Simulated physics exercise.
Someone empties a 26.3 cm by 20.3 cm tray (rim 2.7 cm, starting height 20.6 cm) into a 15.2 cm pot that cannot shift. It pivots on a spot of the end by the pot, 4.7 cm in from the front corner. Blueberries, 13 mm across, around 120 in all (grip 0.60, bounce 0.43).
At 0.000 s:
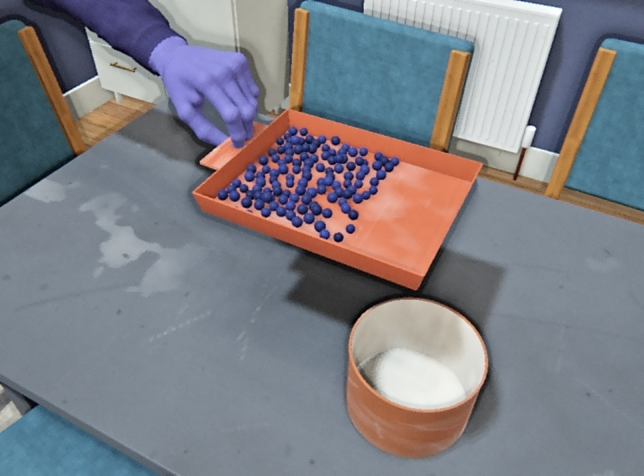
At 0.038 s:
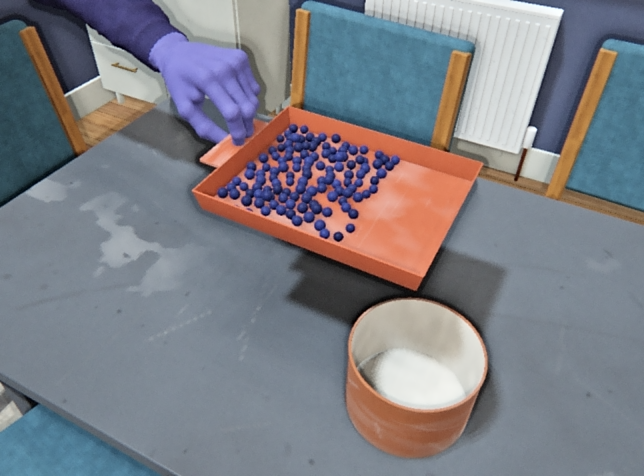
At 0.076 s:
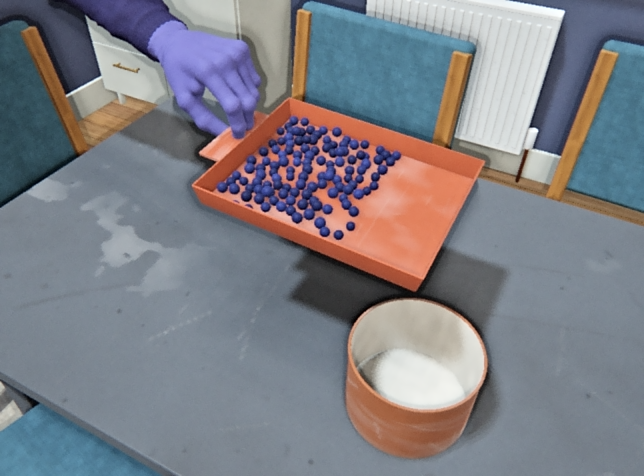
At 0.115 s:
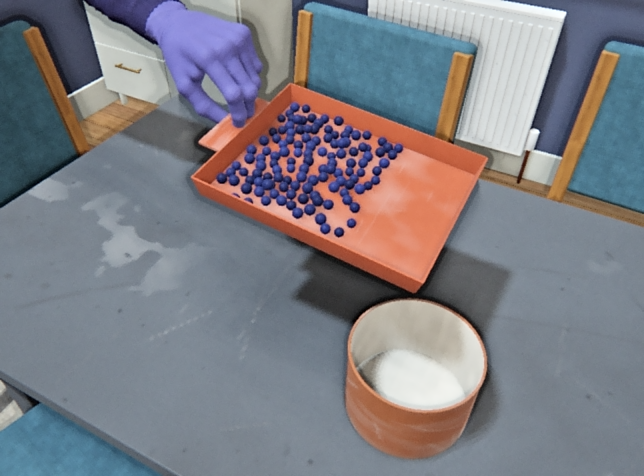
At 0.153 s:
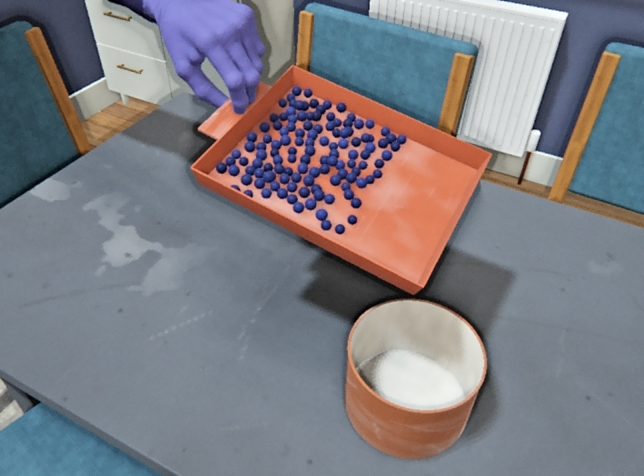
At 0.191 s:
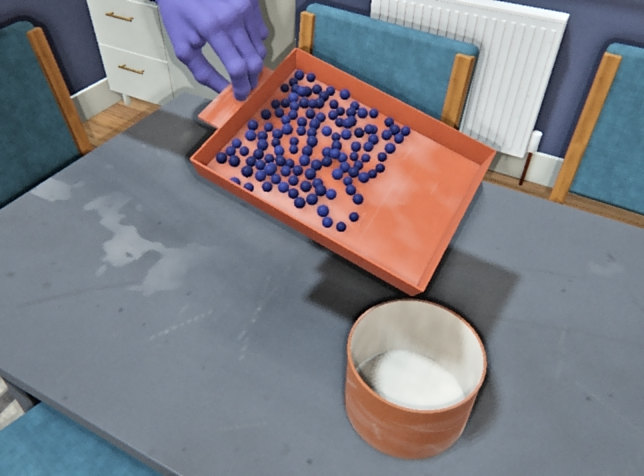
A purple-gloved hand tilts an orange tray of blue balls toward a round pot.
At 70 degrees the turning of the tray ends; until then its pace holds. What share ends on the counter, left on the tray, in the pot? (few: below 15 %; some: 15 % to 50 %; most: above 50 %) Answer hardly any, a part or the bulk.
Counter a part, tray a part, pot a part.
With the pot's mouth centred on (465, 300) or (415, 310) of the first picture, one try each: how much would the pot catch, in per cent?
Some 0 and 0 per cent.
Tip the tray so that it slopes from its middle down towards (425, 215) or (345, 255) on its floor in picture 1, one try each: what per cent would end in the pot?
Some 0 and 30 per cent.
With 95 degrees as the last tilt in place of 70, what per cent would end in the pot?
Then about 75 per cent.
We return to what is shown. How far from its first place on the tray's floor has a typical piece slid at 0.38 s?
Roughly 3 cm.
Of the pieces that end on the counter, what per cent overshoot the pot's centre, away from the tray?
About 100 per cent.
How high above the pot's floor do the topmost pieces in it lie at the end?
Some 2.5 cm.
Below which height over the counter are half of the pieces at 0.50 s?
About 28 cm.
Then, at 0.38 s, tilt 46 degrees; the tray holds 100 %, the pot 0 %.
After 0.50 s, tilt 64 degrees; the tray holds 100 %, the pot 0 %.
After 0.75 s, tilt 70 degrees; the tray holds 45 %, the pot 20 %.
At rest (1.7 s), counter 30 %, tray 30 %, pot 40 %.
